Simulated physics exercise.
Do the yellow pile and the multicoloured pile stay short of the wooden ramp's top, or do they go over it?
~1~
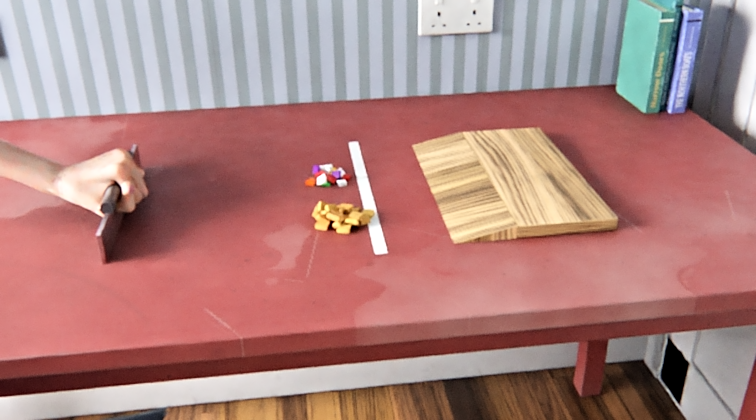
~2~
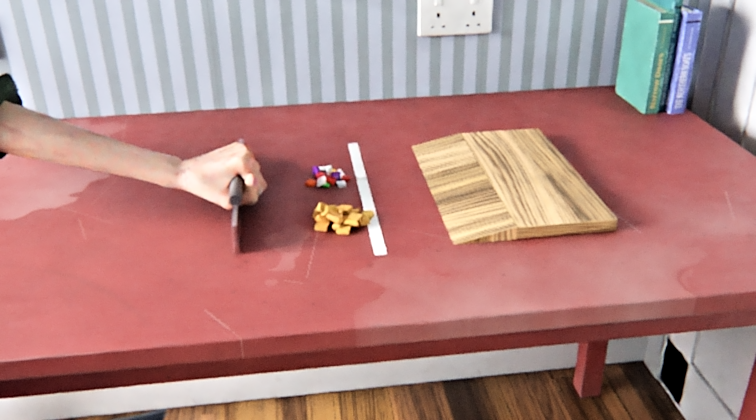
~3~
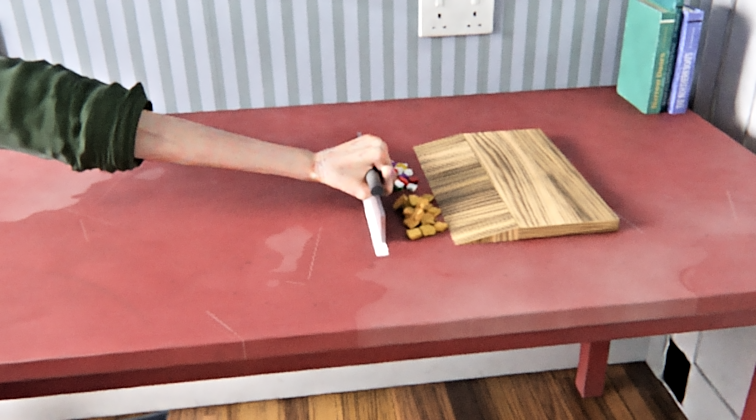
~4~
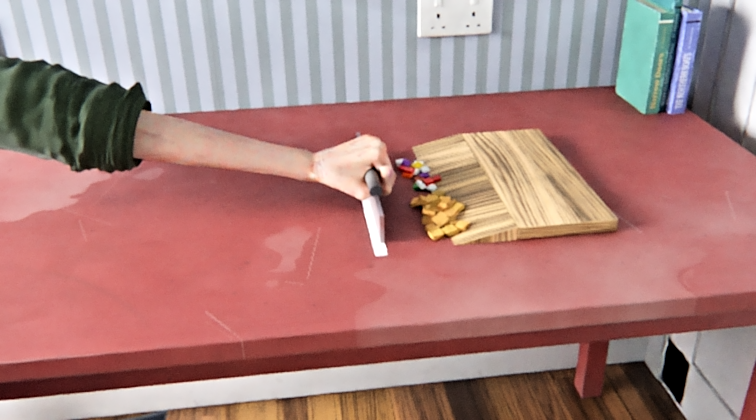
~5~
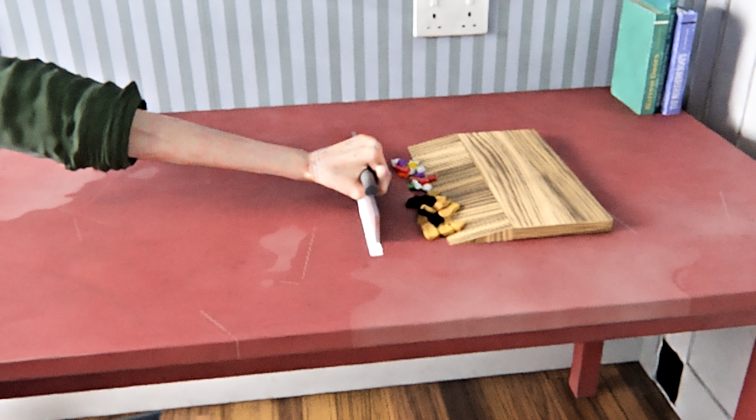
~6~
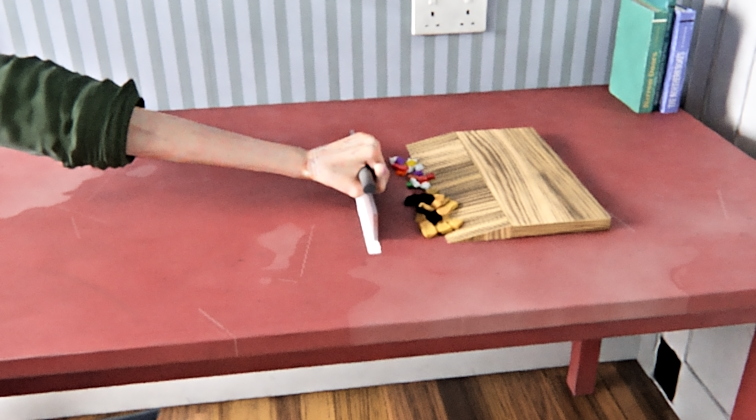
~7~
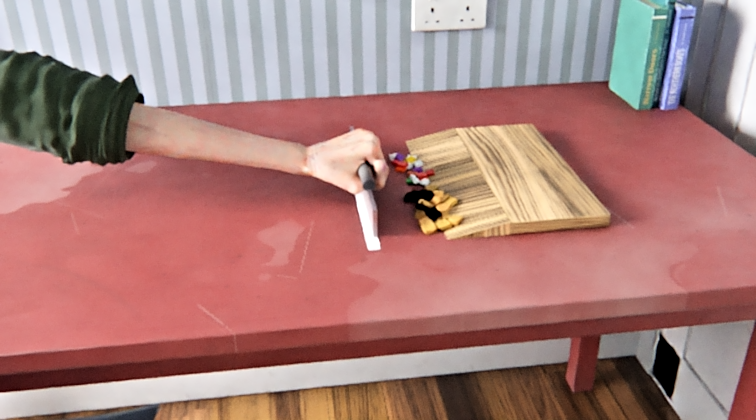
Both piles stay short of the top. Some pieces rest on the lower part of the ramp, while most lie just before it.
